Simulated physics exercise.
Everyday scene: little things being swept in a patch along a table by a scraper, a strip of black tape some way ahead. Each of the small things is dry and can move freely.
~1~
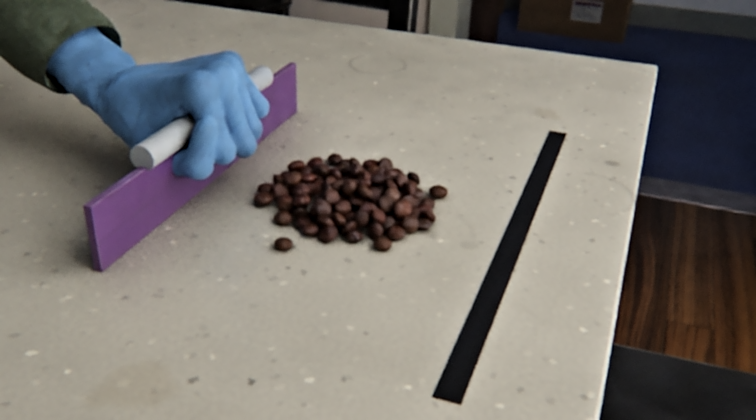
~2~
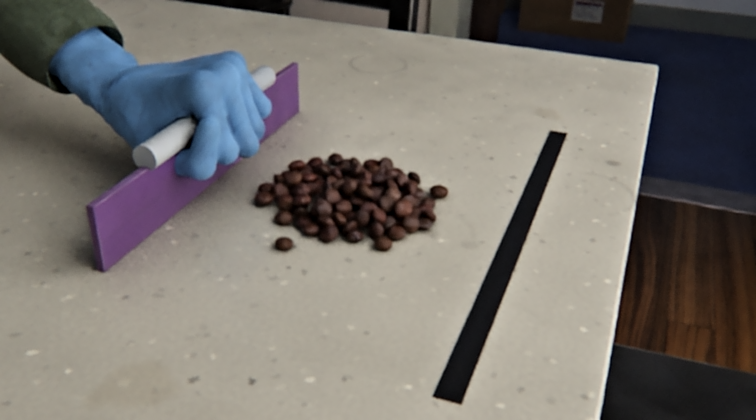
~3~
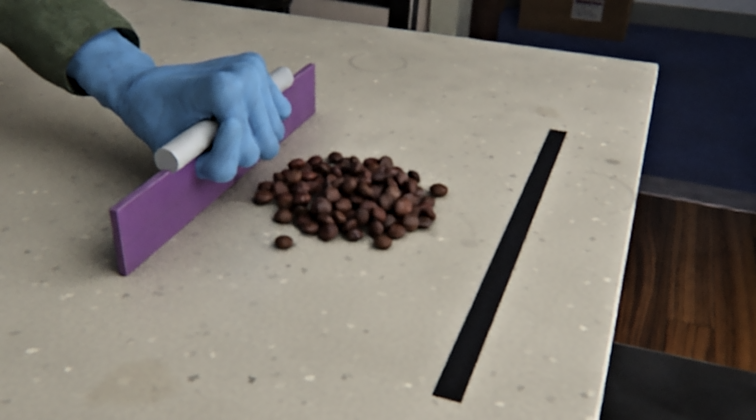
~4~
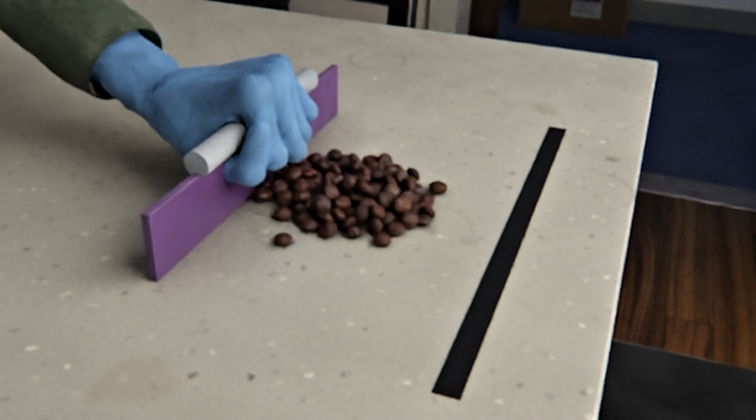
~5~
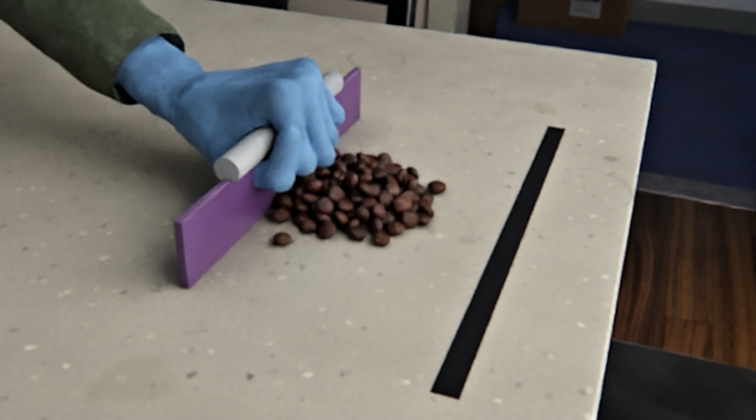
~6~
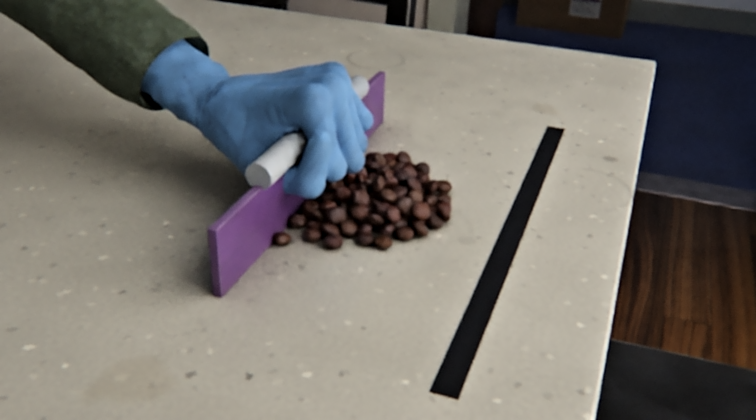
Blue-gloved hand sliding a purple scraper rightward across a speckled table, meeting a heap of small brown drops and pushing them along.
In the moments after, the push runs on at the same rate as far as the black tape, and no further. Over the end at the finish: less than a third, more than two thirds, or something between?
Heap lost: Short of a third.
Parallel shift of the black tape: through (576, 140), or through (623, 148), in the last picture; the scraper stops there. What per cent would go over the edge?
It would be some 40 per cent the first time and some 100 per cent the second.
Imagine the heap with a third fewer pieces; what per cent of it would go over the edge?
I'd expect around 10 per cent.
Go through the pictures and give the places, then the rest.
The first picture shows scraper at (113, 222), at rest; black tape at (555, 141), about a palm's width from the edge; edge at (626, 260); the heap at (356, 195), flat chocolate drops.
The second picture shows scraper at (115, 222).
The third picture shows scraper at (137, 225); the heap at (356, 193).
The fourth picture shows scraper at (168, 230).
The fifth picture shows scraper at (199, 237); the heap at (356, 191), about a quarter pushed along.
The sixth picture shows scraper at (232, 245); black tape at (553, 136); edge at (623, 255); the heap at (368, 195), nearly all pushed along.
Soon after the last picture, scraper still moving, near (423, 154); heap all on the table, its front near (541, 251).
A little later, scraper stopped at the black tape; heap a small part over the edge.
Later still, scraper stopped at the black tape; heap about a quarter over the edge.
At rest, scraper stopped at the black tape; heap about a quarter over the edge.
